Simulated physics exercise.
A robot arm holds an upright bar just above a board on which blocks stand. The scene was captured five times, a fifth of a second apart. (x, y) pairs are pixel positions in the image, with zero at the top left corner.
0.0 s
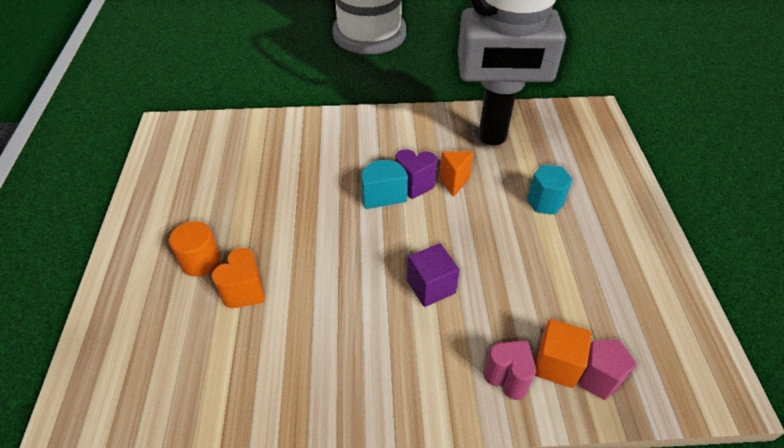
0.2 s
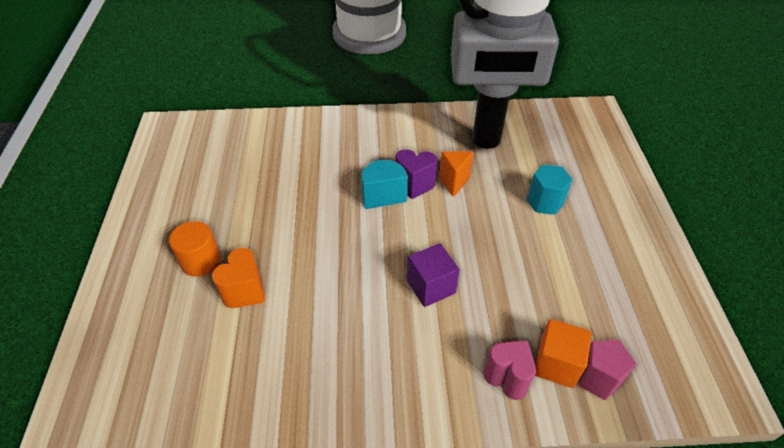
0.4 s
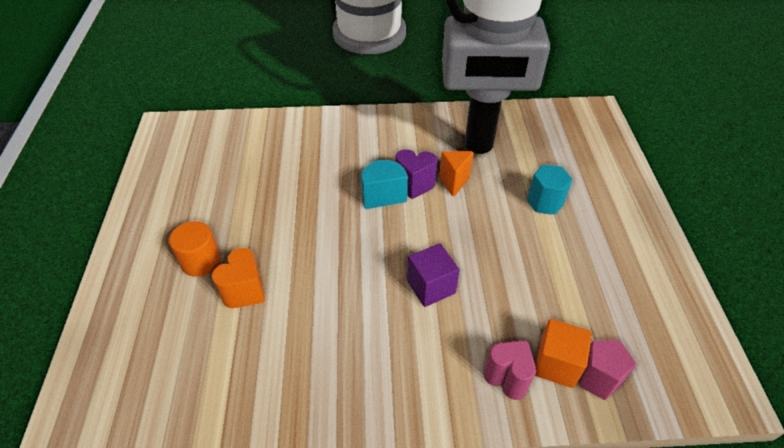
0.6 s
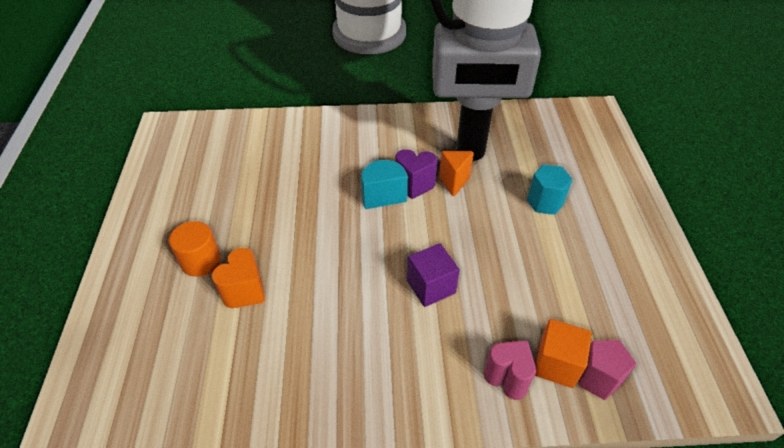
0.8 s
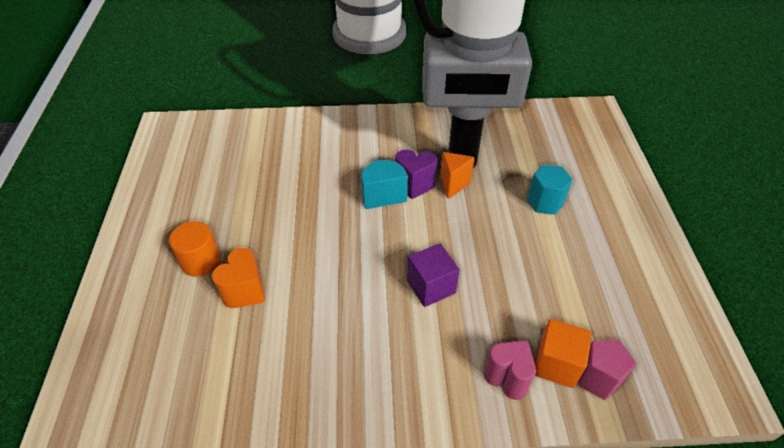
Robot arm moving its upright black bar slightly left and nearer across a striped wooden board, closing in beside an orange triangular block.
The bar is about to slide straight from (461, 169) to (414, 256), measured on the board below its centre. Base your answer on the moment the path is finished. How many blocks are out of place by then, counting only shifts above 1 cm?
1 block.
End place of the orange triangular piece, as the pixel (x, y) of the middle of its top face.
Around (399, 251).
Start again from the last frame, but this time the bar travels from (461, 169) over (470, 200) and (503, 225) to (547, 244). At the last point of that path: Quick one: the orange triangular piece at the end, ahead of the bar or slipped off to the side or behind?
By the time the path ends, the orange triangular piece has slid off to the side or behind.
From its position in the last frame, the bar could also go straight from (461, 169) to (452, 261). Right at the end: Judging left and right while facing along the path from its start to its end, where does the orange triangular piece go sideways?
Off to the right side.
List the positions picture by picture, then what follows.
In the first frame, bar's lower end at (493, 136); purple heart at (416, 159); orange triangular piece at (457, 157).
In the second frame, bar at (486, 140); blocks still.
In the third frame, bar at (479, 145); blocks still.
In the fourth frame, bar at (471, 152); blocks still.
In the fifth frame, bar at (462, 161); purple heart at (416, 159); orange triangular piece at (456, 160).
What follows on the original path. One third of the way, bar at (447, 188); orange triangular piece at (437, 189), turned 15° clockwise.
Two thirds of the way, bar at (431, 216); orange triangular piece at (420, 218), turned 15° clockwise.
At the end, bar at (415, 248); purple heart still; orange triangular piece at (399, 251).
